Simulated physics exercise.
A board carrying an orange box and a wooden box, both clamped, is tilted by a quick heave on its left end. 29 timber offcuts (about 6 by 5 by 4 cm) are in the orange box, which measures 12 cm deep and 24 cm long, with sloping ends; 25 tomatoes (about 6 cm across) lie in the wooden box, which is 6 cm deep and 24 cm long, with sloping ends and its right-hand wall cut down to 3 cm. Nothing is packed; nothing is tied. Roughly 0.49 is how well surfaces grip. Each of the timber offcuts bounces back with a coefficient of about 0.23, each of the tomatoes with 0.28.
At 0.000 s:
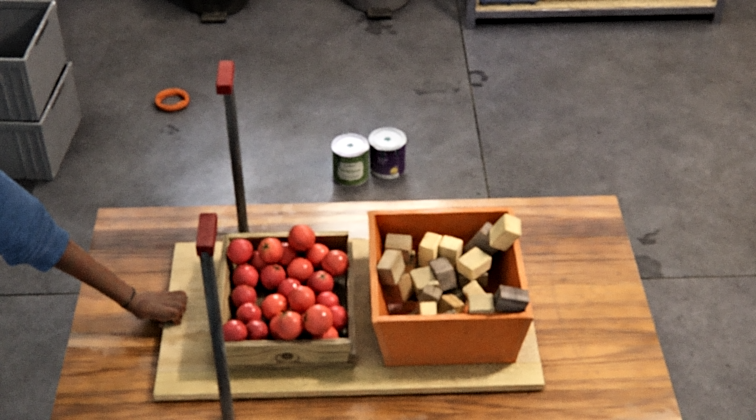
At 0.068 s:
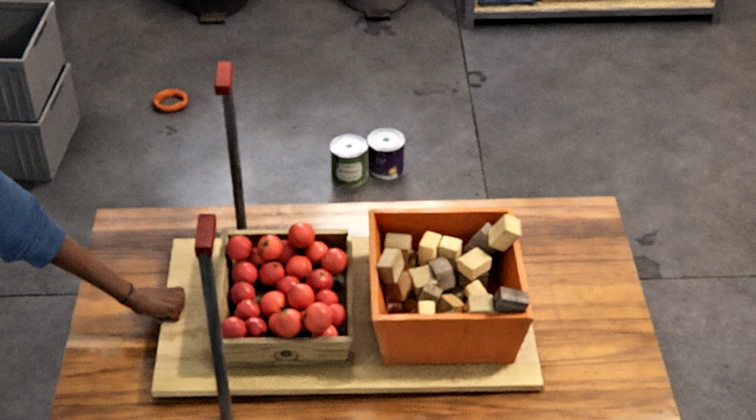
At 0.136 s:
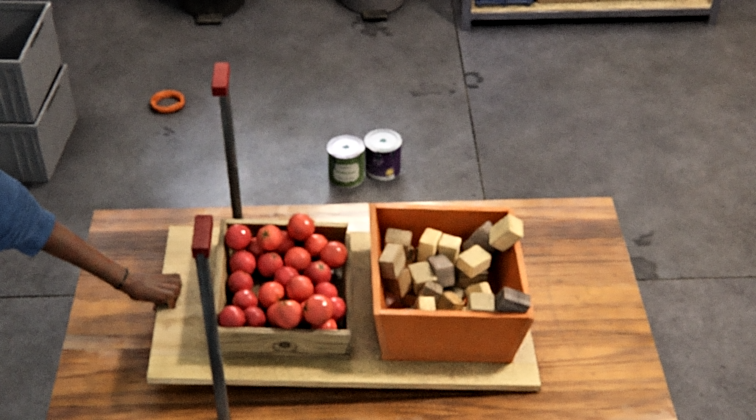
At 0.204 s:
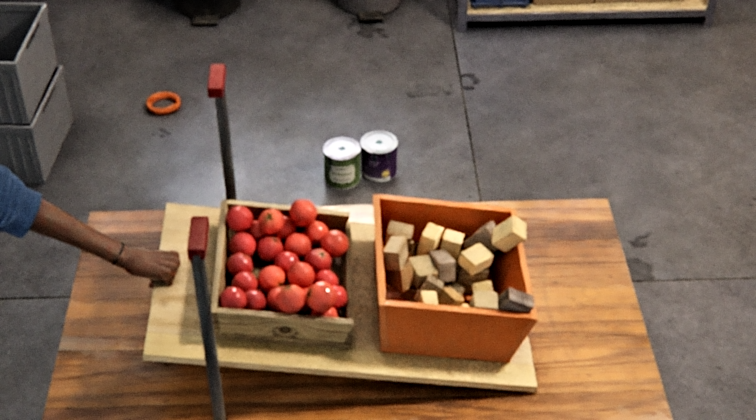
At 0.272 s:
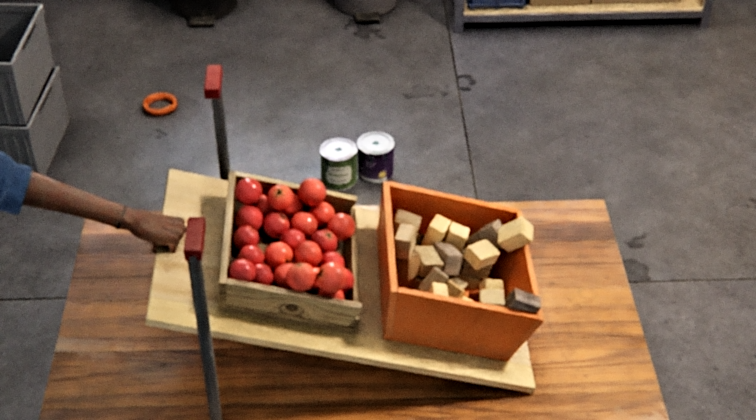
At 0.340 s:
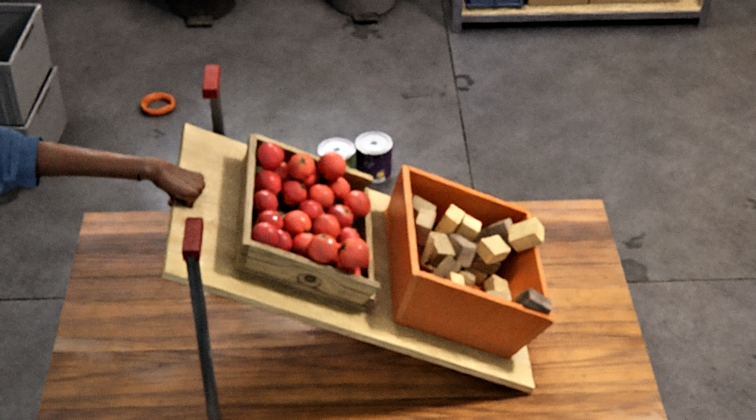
On a wooden table, a hand raises the left end of a board carrying two boxes.
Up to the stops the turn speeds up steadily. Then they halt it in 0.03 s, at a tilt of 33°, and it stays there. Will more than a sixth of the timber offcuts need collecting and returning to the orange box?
No.
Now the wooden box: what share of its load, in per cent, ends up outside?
Wooden box: 90%.
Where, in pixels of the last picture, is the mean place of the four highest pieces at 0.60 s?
About (409, 149).
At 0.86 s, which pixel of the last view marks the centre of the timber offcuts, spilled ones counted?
(494, 268).
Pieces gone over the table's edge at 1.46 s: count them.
At that time, the count is near 6.
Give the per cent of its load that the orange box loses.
5 %.
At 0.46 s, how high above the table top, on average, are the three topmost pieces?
I'd put it close to 48 cm.
After 0.36 s, the lift is arrested.
After 0.46 s, tilt 33°; the orange box has all 29 and the wooden box has all 25.
After 0.60 s, tilt 33°; the orange box has all 29 and the wooden box is down by 13 of 25.
After 0.86 s, tilt 33°; the orange box is down by 1 of 29 and the wooden box is down by 23 of 25.
When it is over (at 1.46 s), the orange box is down by 2 of 29 and the wooden box is down by 23 of 25. Asked share, 2 of 29, 7 per cent.
